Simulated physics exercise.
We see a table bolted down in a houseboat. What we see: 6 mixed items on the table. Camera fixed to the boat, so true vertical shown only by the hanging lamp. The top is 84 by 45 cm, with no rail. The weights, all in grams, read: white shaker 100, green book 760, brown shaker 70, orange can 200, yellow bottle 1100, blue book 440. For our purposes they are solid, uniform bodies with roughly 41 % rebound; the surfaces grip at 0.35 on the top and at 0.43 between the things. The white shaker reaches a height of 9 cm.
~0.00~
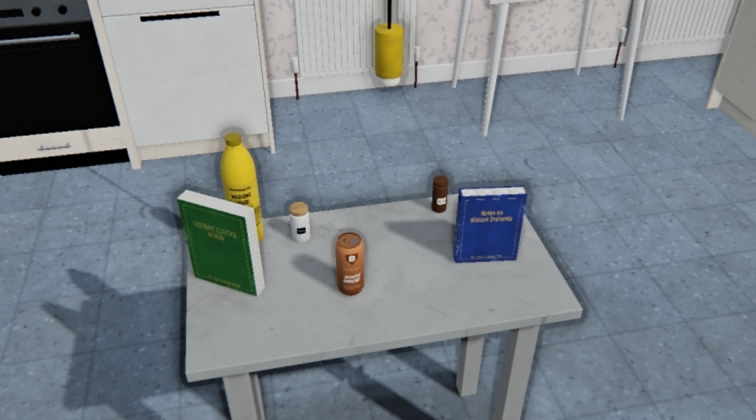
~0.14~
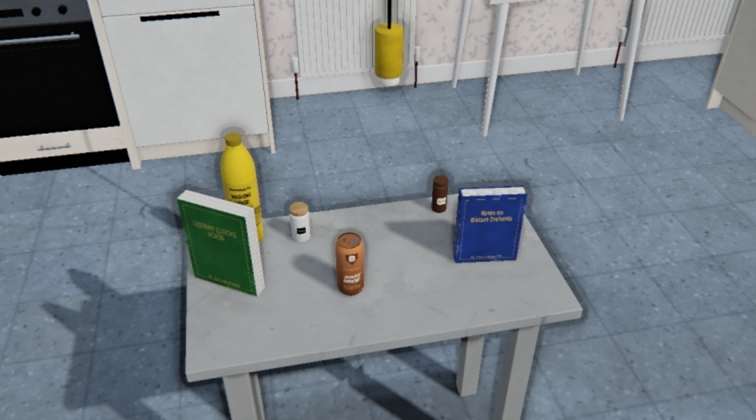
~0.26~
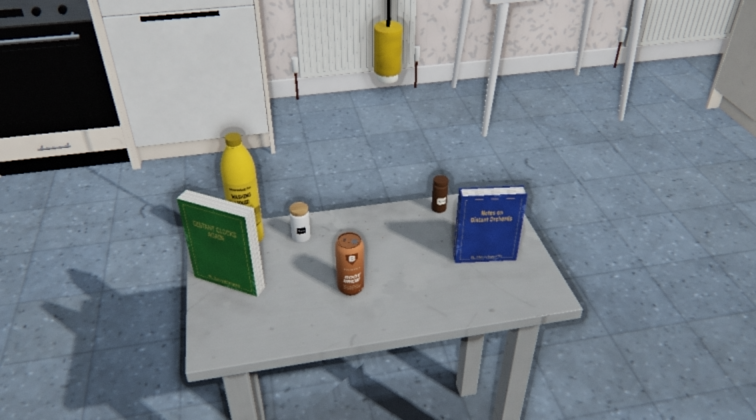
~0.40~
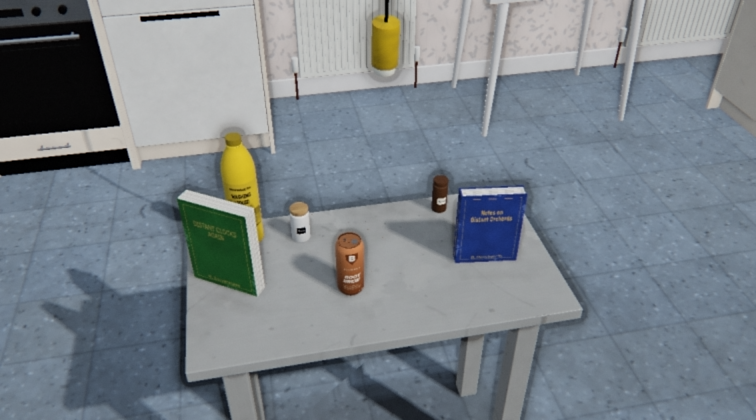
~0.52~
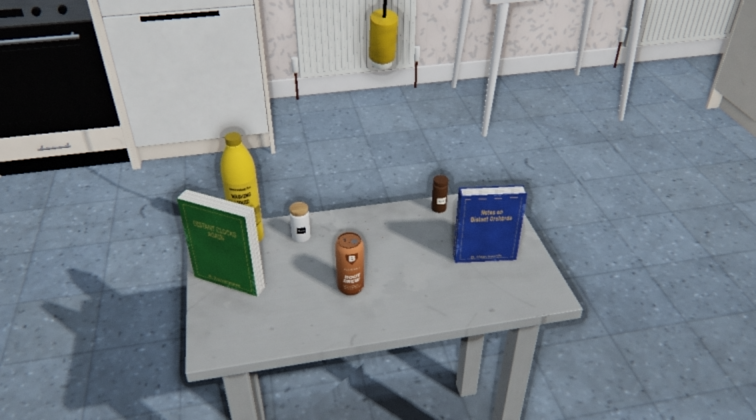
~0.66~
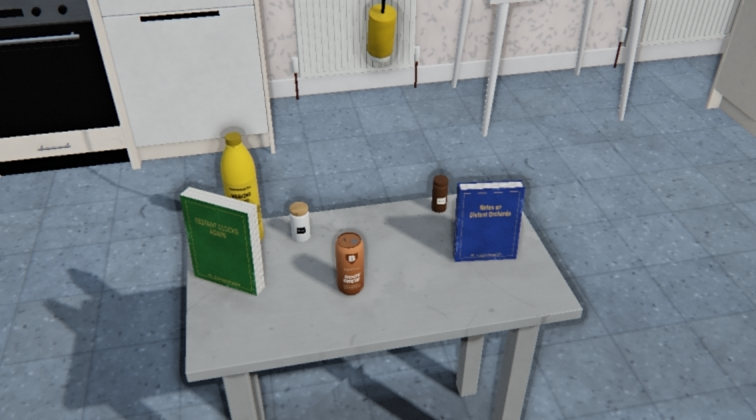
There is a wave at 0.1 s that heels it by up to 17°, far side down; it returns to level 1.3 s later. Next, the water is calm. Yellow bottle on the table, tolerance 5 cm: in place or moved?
Moved.
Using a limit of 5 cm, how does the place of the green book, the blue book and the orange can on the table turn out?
First, the green book is moved away; second, the blue book is moved away; third, the orange can stays in its position.
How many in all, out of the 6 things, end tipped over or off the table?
So, 4 in all.
After 1.06 s, boat heeled 9°, far side down; brown shaker and yellow bottle now off the table; blue book on its side; green book 50° off its base.
After 1.36 s, boat level; green book on its side; blue book on its side.
After 1.56 s, as before.
In the end (2.0 s), off the table, brown shaker and yellow bottle; toppled on the table, green book and blue book; the other 2 under 5 cm from the start.
